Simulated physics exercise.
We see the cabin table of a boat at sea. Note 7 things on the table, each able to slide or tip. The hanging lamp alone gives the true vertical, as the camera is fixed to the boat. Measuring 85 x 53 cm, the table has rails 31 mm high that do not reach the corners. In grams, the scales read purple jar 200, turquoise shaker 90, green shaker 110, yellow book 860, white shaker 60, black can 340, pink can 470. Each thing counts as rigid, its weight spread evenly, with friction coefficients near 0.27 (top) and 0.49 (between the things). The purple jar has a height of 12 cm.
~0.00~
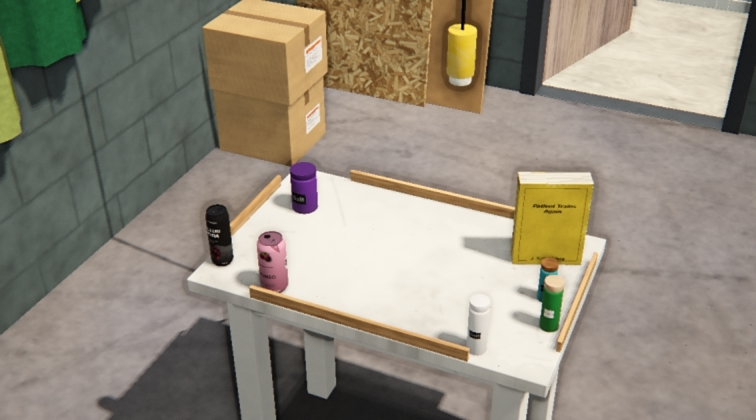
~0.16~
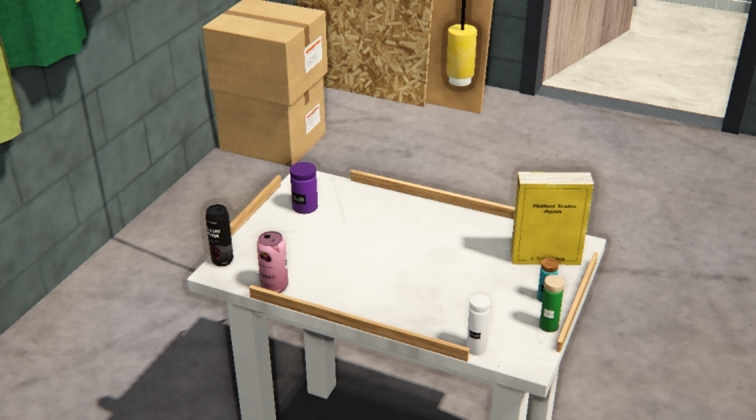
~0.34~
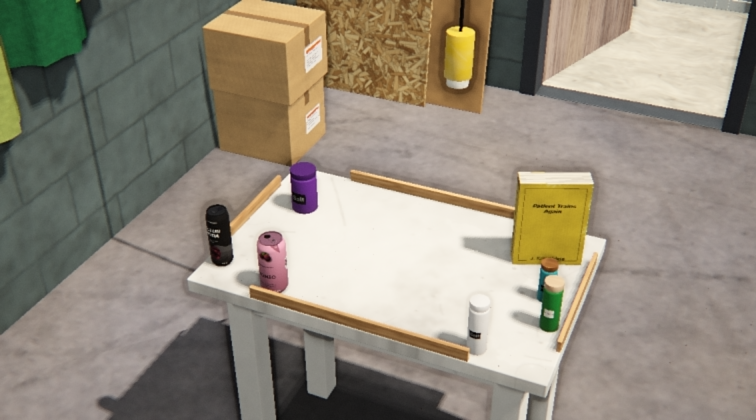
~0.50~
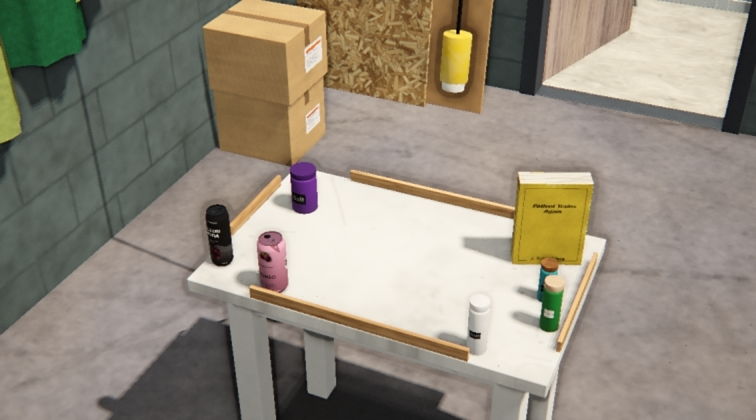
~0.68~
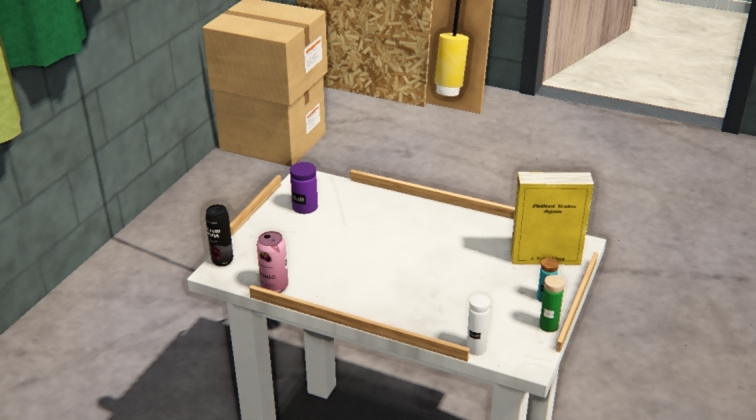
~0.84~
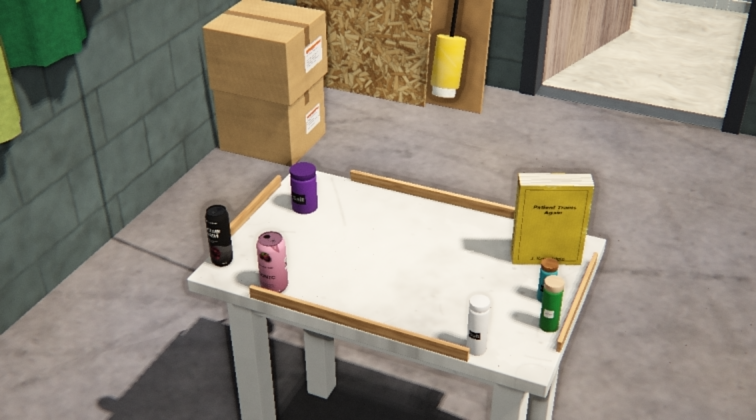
The hanging yellow lamp drifted slightly to the left beyond a white table, while the jar, cans, shakers and yellow book on the table, edged with low wooden rails, all stayed where they were.
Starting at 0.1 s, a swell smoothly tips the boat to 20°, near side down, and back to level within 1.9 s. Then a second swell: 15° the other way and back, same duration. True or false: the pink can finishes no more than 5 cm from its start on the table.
True.
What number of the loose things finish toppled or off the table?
It comes to 5.
After 1.34 s, heel 16°, near side down; black can now off the table; yellow book tipped 57° from how it sat; turquoise shaker slid 17 cm.
After 1.64 s, heel 6°, near side down; turquoise shaker, green shaker and white shaker now off the table; yellow book on its side; purple jar slid 19 cm.
After 1.94 s, boat level; yellow book now off the table; purple jar slid 20 cm.
At rest (4.4 s), off the table, turquoise shaker, green shaker, yellow book, white shaker and black can; not toppled but over 5 cm from the start, purple jar; the last one in place, give or take 5 cm. In the last view, pink can near (270, 266).
